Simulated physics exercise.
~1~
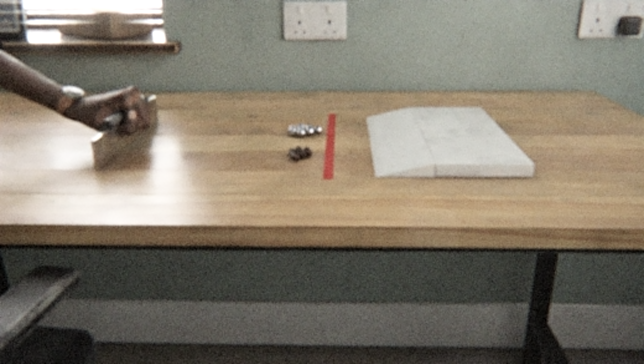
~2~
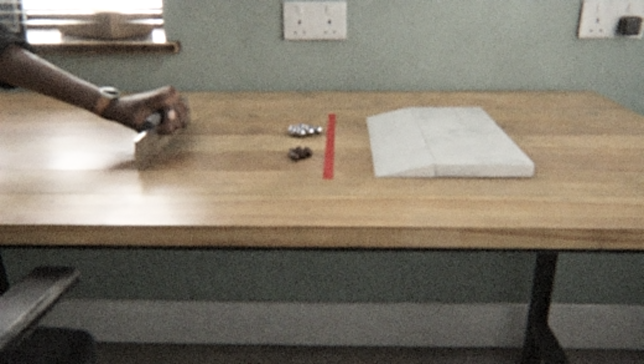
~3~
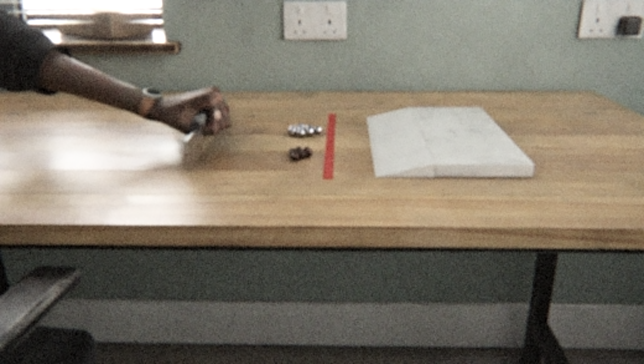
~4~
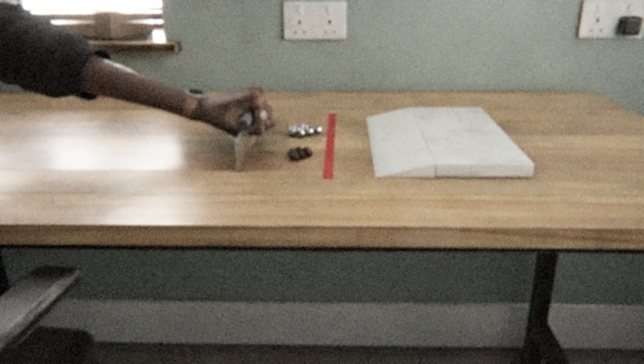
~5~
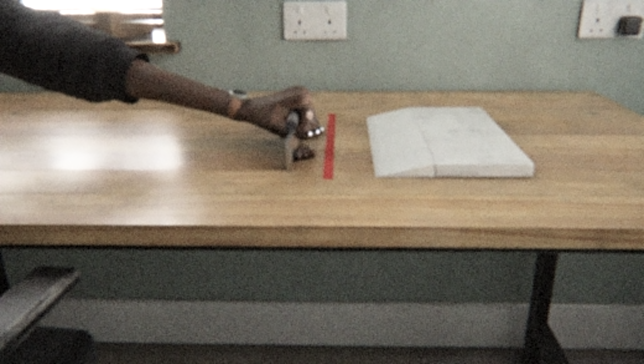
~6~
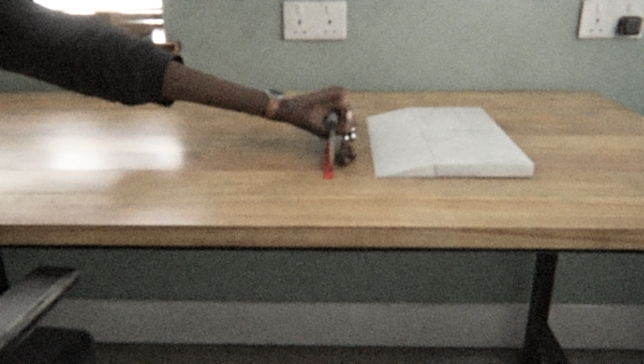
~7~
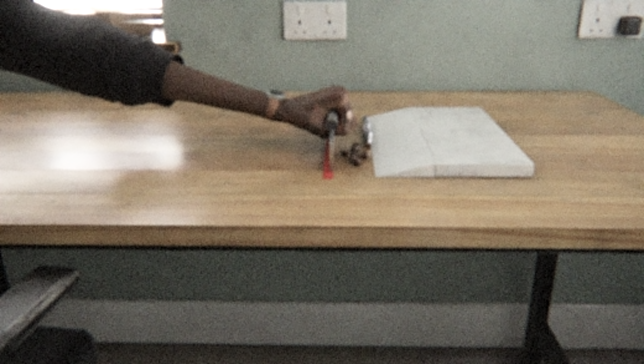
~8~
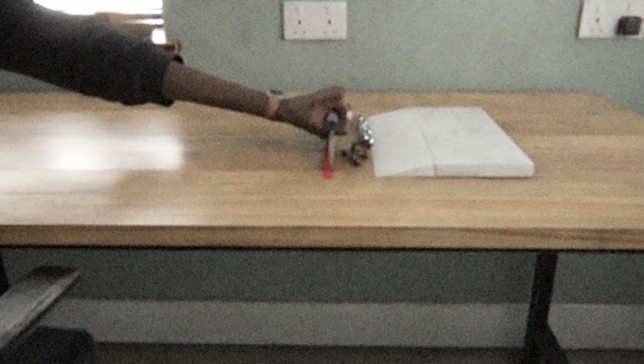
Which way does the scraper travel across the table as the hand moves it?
The scraper travels to the right, going from the left part of the table to the red tape.
